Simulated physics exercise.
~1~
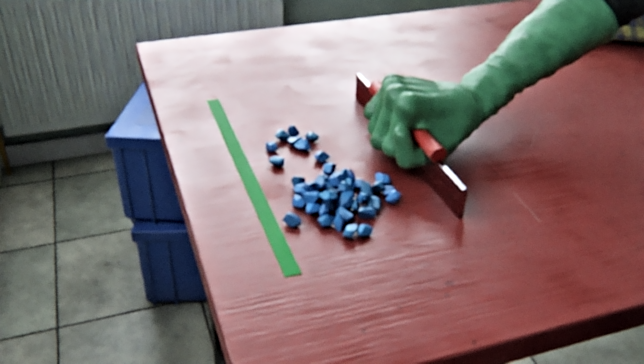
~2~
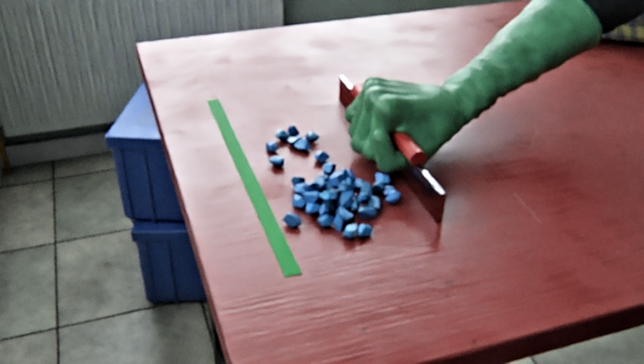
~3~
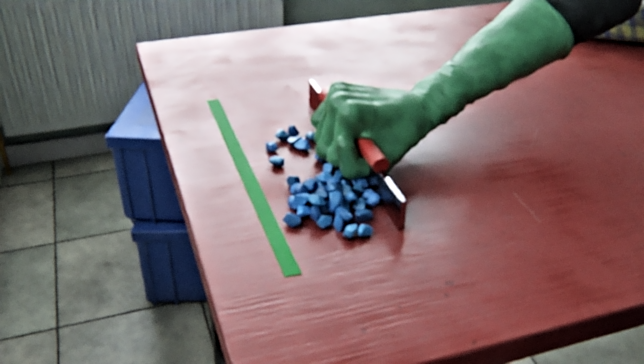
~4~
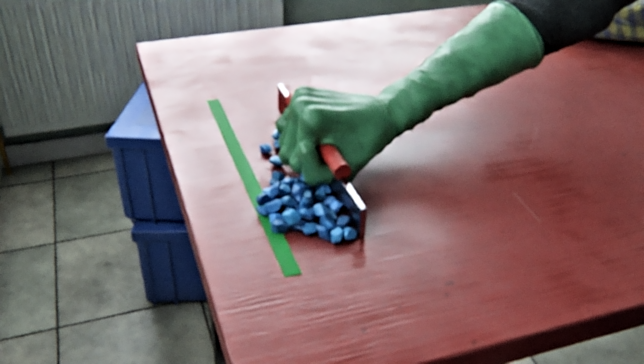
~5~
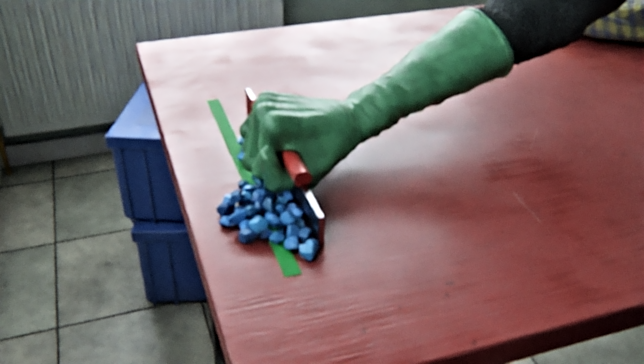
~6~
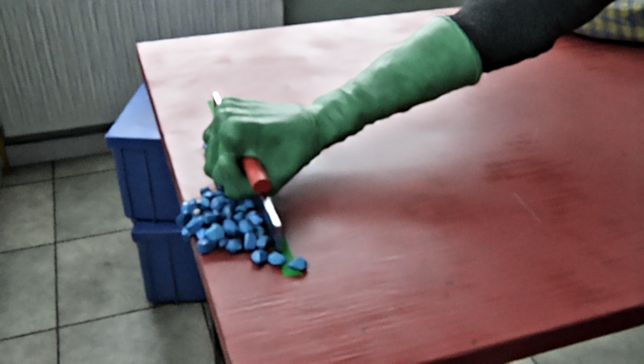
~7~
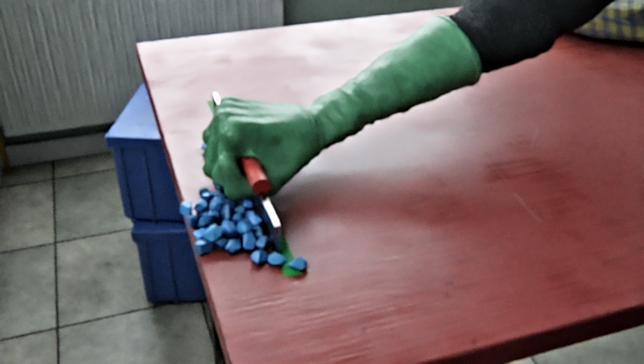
A green-gloved hand sweeps blue pieces left with a scraper, stopping at the green tape.
